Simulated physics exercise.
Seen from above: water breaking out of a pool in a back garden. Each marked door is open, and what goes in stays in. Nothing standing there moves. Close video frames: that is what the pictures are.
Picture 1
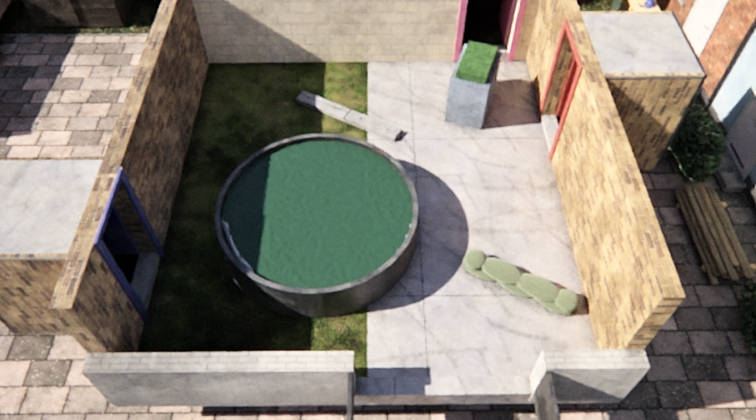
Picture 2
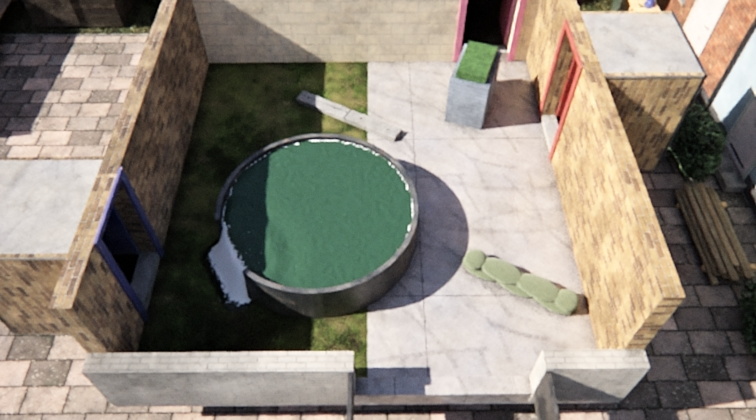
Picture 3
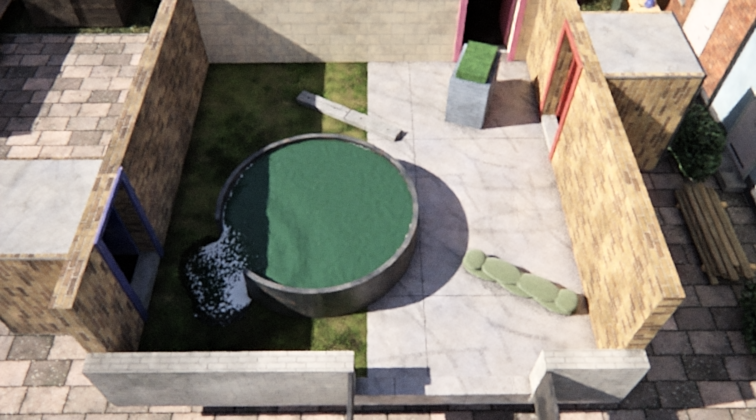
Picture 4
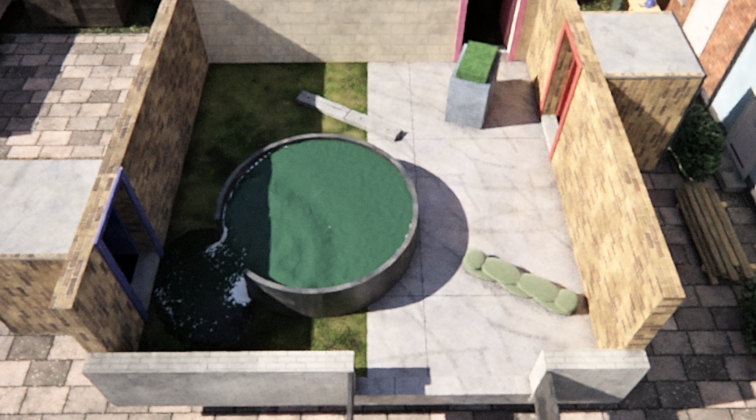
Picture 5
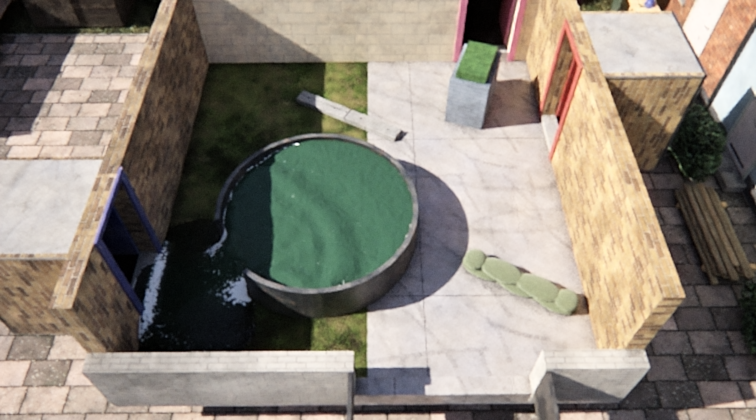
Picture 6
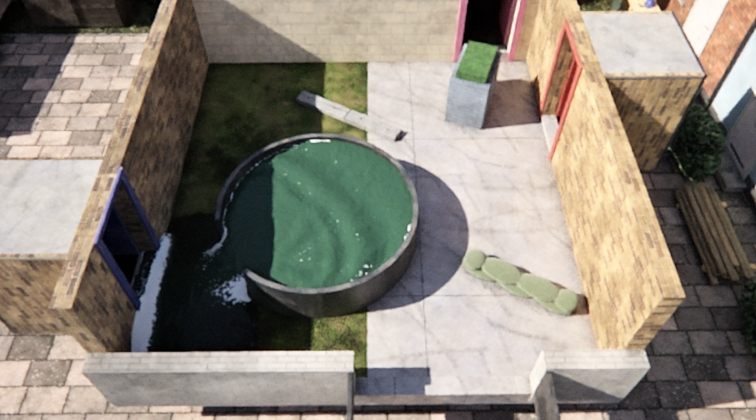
Water bursts through a gap in the left side of a round pool in a walled garden, splashes onto the grass and spreads toward the blue-framed doorway and front wall, while ripples cross the green surface.
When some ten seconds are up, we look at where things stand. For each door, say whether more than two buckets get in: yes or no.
Red door: No; blue door: Yes; pink door: No.
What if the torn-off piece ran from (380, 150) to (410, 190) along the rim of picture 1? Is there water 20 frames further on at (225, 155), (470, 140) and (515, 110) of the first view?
As listed: No water, wet, awash.
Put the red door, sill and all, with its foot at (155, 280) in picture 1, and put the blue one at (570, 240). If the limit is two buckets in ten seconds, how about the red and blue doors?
After the change, the red door overshoots, while the blue door falls short.
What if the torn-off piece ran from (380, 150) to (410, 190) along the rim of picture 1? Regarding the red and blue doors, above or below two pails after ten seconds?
One by one: The red door is over, the blue door lets less in.
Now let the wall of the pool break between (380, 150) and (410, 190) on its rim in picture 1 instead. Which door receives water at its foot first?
That's the one in red.
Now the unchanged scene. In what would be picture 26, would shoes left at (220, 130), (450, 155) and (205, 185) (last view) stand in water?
First spot inundated, second not wet, third inundated.
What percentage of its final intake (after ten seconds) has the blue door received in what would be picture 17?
Roughly 40 %.
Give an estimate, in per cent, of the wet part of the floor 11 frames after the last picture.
Around 20 in a hundred.
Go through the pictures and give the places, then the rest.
In the first frame, still water in the pool at (318, 209).
In the second frame, the front is at (213, 248), out from the gap at (233, 263).
In the third frame, the front is at (186, 258), out from the gap at (234, 265).
In the fourth frame, water pours out at (234, 265) and has run to (154, 288).
In the fifth frame, water pours out at (234, 265) and has run to (140, 343).
In the sixth frame, water pours out at (234, 265) and has run to a hidden place.
A moment on, water covers 10 % of the floor; the red door not reached, the blue door over two buckets in, the pink door not reached.
Next, water covers 20 % of the floor; the red door not reached, the blue door far over two buckets in, the pink door not reached.
Then, water covers 35 % of the floor; the red door not reached, the blue door far over two buckets in, the pink door not reached.
Later, water covers 60 % of the floor; the red door not reached, the blue door far over two buckets in, the pink door not reached.
In the end, water covers 80 % of the floor; the red door not reached, the blue door far over two buckets in, the pink door not reached.
